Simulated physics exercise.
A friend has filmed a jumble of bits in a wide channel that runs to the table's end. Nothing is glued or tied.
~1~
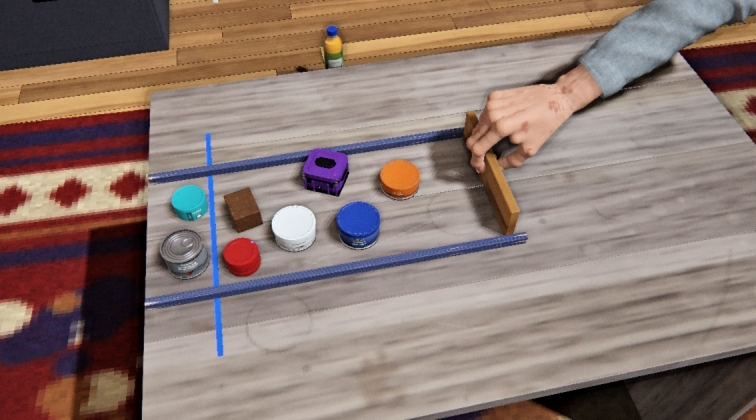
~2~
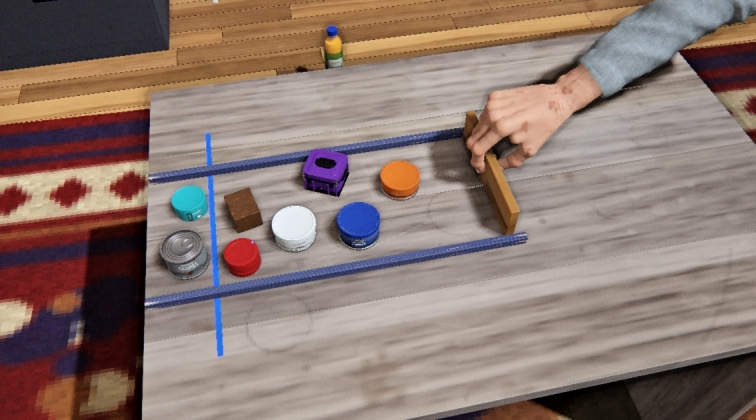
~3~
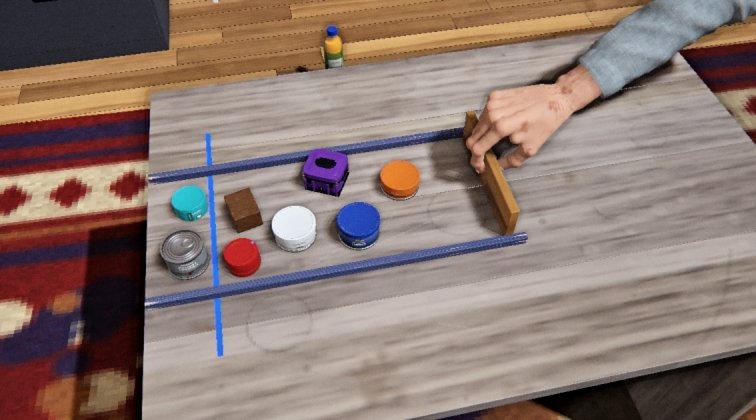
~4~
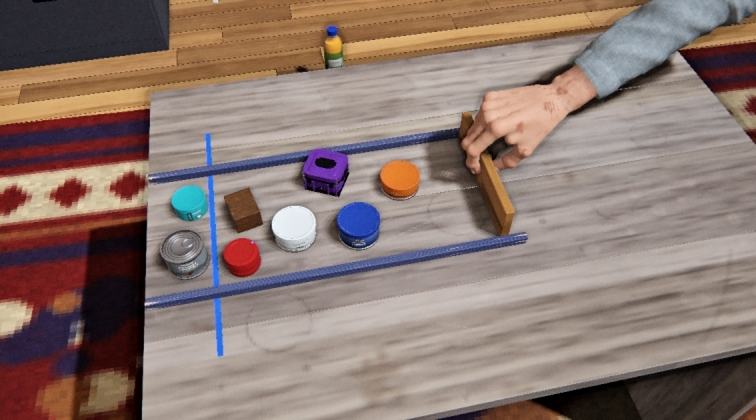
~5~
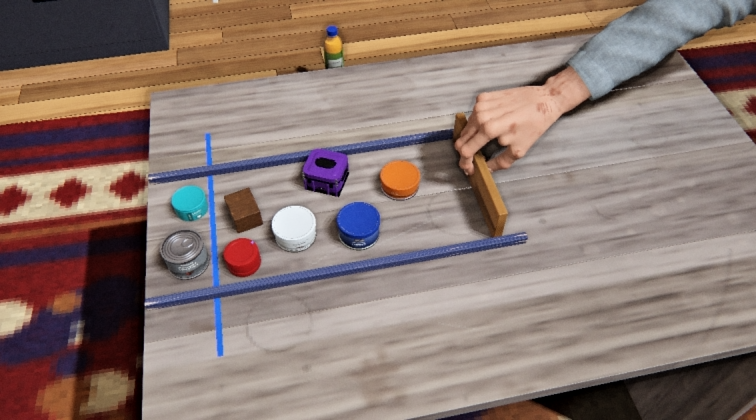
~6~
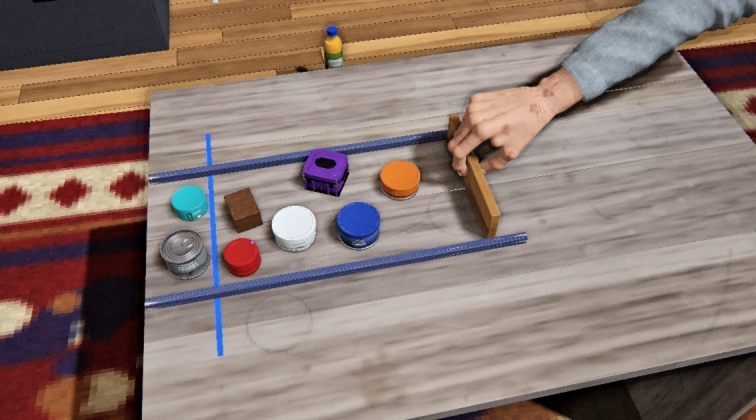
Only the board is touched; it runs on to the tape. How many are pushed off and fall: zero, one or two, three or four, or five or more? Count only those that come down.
In the end the number that fall off is one or two.
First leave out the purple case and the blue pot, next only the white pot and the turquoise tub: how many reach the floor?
0 in the first case, 0 in the second.
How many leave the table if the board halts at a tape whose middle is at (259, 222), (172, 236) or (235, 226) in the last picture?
The counts: 0, 5 and 0.
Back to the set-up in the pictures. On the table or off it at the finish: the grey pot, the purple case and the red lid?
The grey pot drops off, the purple case remains up, the red lid holds on.
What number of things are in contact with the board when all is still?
In contact: 3.
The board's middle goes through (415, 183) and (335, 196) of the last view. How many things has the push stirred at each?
At the one place 1, at the other 4.
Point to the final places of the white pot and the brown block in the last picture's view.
First (154, 240), then (157, 208).
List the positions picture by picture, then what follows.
In the first frame, grey pot (185, 254); turquoise tub (190, 203); red lid (242, 257); board (489, 171); tape (213, 229).
In the second frame, turquoise tub (190, 203); white pot (295, 229).
In the third frame, red lid (243, 258); brown block (244, 210).
In the fourth frame, grey pot (185, 254); board (484, 172).
In the fifth frame, turquoise tub (190, 203); purple case (326, 172).
In the sixth frame, grey pot (185, 254); turquoise tub (190, 203); red lid (243, 258); board (471, 174); tape (213, 229).
Soon after, none off yet; grey pot at rest near (185, 254); turquoise tub at rest near (190, 203); red lid at rest near (243, 258).
At rest, the number that fall off is one or two; fallen, turquoise tub and grey pot.
